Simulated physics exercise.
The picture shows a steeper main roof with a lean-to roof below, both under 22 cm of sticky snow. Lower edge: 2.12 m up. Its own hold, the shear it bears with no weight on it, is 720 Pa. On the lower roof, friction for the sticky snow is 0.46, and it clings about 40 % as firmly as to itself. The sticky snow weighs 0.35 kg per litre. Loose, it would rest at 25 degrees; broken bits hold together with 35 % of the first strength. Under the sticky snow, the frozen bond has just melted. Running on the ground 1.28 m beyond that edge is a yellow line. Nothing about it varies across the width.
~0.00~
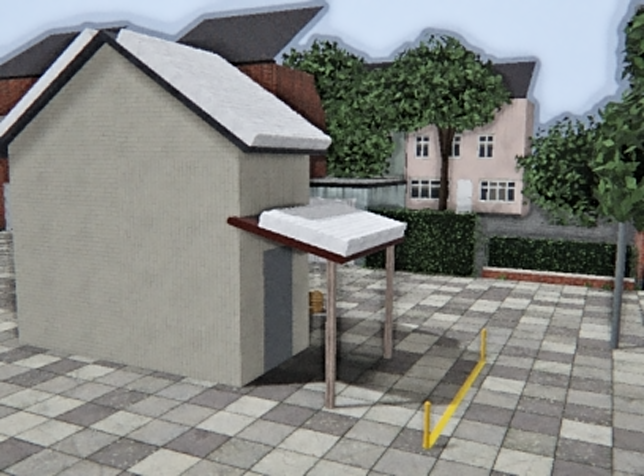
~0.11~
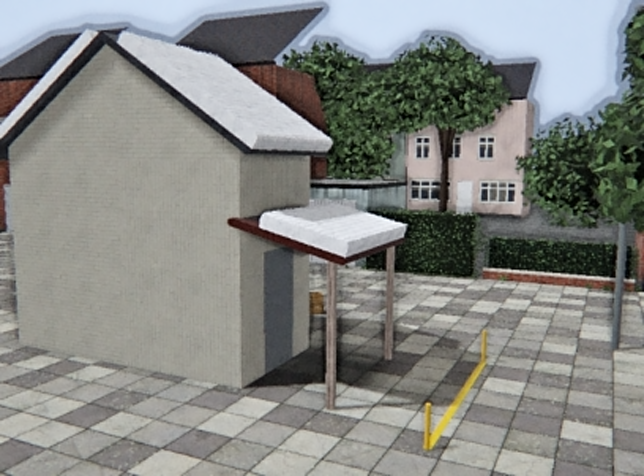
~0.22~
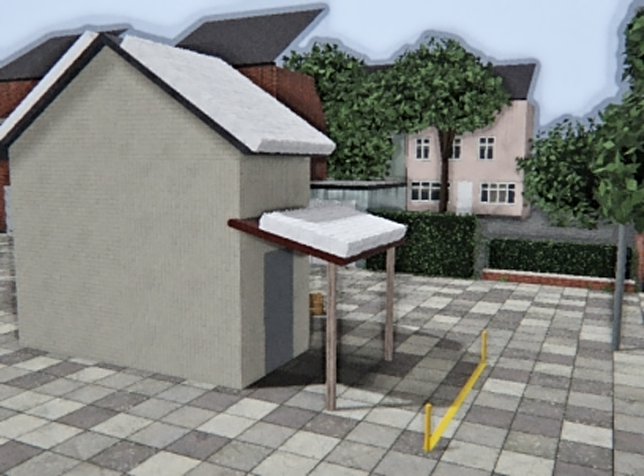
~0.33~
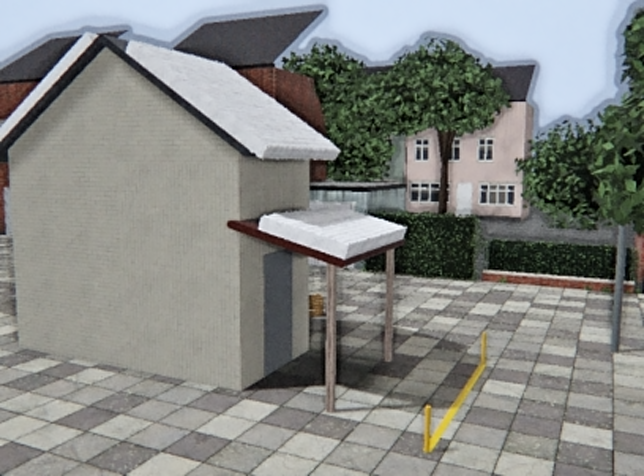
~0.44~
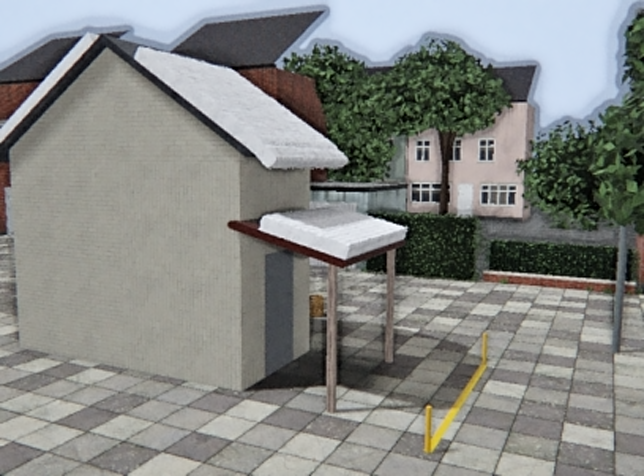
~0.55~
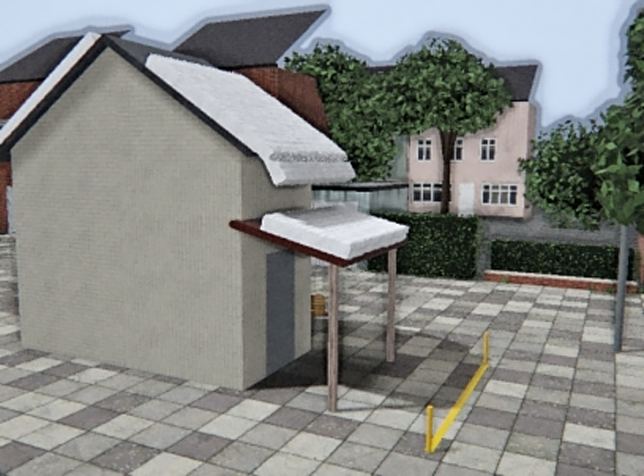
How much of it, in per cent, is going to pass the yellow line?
I would say 49 percent.
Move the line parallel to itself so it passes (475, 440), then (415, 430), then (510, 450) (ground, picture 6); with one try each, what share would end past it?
About 35 %, 55 %, 25 %.
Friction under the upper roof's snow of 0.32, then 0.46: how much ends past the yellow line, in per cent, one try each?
In that order: 30 %, 10 %.
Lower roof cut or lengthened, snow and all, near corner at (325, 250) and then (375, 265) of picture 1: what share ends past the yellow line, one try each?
Close to 50 % on the first try, close to 40 % on the next.
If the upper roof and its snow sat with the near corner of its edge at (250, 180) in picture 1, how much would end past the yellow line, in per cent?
It would then be around 20 percent.
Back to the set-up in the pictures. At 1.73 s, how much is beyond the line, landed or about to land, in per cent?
About 25 %.
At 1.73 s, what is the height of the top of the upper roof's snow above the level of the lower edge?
I'd estimate around 0.6 m up from the lower edge.
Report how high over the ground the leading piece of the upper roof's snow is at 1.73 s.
Measured height: Approx. 0.4 m.
After 1.09 s, none is below the lower edge and 0 % is past the line.
After 1.73 s, 53 % is below the lower edge and 25 % is past the line.
After 2.36 s, 73 % is below the lower edge and 49 % is past the line.
After 3.00 s, 73 % is below the lower edge and 49 % is past the line.
After 3.10 s, 73 % is below the lower edge and 49 % is past the line.
